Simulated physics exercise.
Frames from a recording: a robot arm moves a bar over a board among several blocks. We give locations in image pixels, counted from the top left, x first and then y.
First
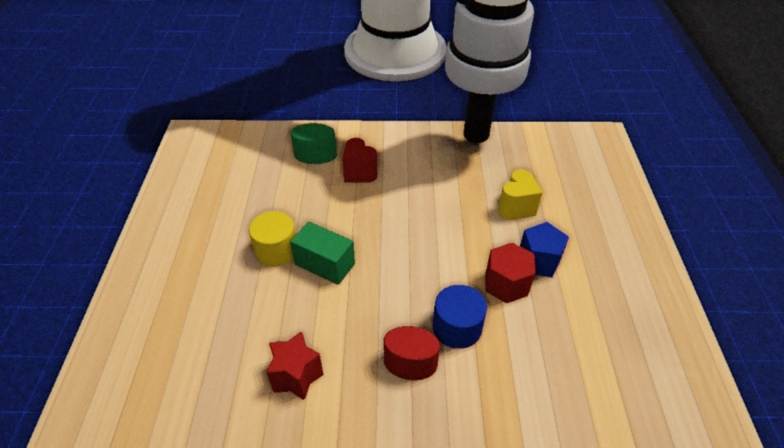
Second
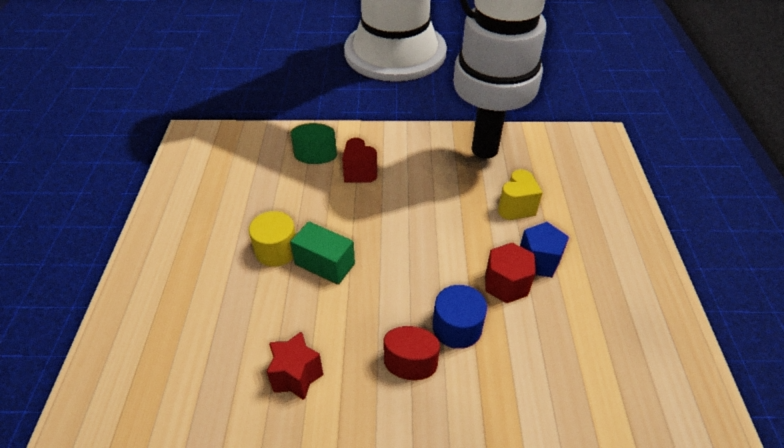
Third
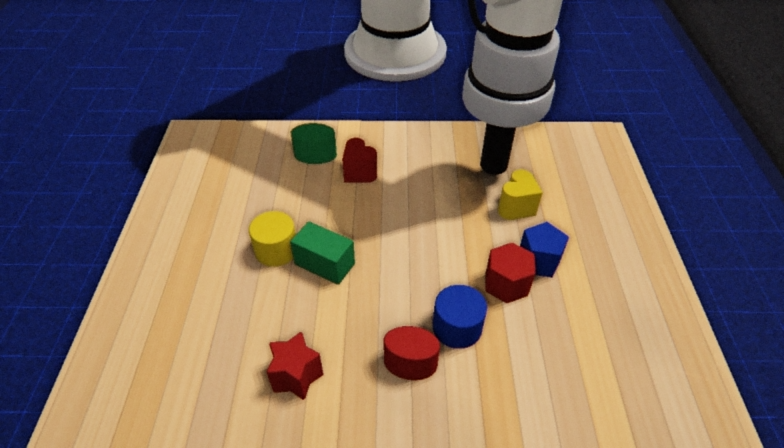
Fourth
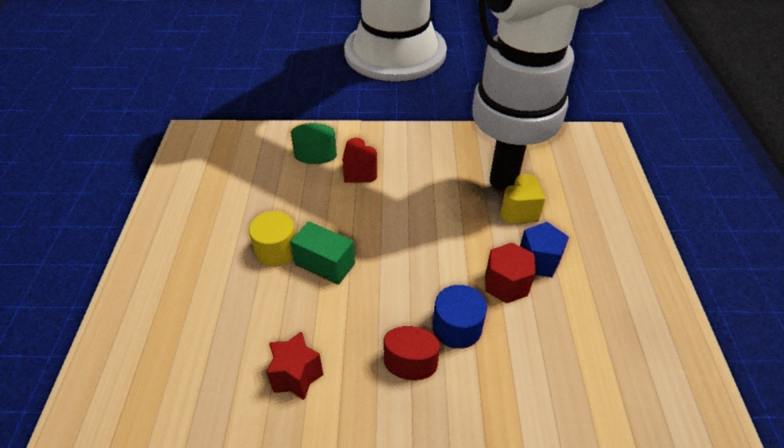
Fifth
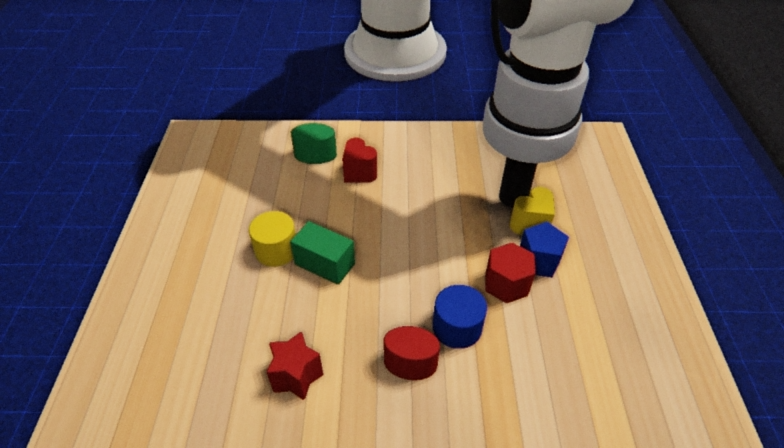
In this clip, a robot arm moves a black bar toward the viewer and slightly right across a wooden board of coloured blocks, then pushes the yellow heart-shaped block a short way toward the blue pentagon.
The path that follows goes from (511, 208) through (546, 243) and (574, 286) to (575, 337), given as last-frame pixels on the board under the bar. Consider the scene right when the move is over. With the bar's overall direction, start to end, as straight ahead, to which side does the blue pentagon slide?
Right.
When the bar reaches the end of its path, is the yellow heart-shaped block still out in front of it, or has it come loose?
Answer: Slipped away.
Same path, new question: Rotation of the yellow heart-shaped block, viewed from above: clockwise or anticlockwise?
Answer: Against the clock.
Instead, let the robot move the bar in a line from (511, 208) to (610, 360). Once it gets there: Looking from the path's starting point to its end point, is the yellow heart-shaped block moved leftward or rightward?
The yellow heart-shaped block goes left.
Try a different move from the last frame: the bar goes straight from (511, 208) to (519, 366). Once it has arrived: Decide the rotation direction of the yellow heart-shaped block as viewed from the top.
In a top view, it turns counterclockwise.
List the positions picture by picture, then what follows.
Lower end of the bar at (476, 135), tops of blocks, red six-sided block at (513, 261), yellow heart-shaped block at (522, 183), blue pentagon at (547, 238), in the first picture.
Bar at (485, 150), blocks as before, in the second picture.
Bar at (494, 166), blocks as before, in the third picture.
Bar at (503, 182), yellow heart-shaped block at (526, 188), in the fourth picture.
Bar at (513, 198), red six-sided block at (513, 261), yellow heart-shaped block at (538, 201), blue pentagon at (547, 238), in the fifth picture.
The first path, step by step. One third of the way, bar at (550, 234); yellow heart-shaped block at (583, 234), turned 15° anticlockwise; blue pentagon at (559, 258), turned 65° clockwise.
Two thirds of the way, bar at (578, 277); yellow heart-shaped block at (612, 253), turned 65° anticlockwise; blue pentagon at (557, 282), turned 90° clockwise.
At the end, bar at (580, 327); red six-sided block not moved; yellow heart-shaped block at (612, 253), turned 65° anticlockwise; blue pentagon at (545, 296), turned 125° clockwise.
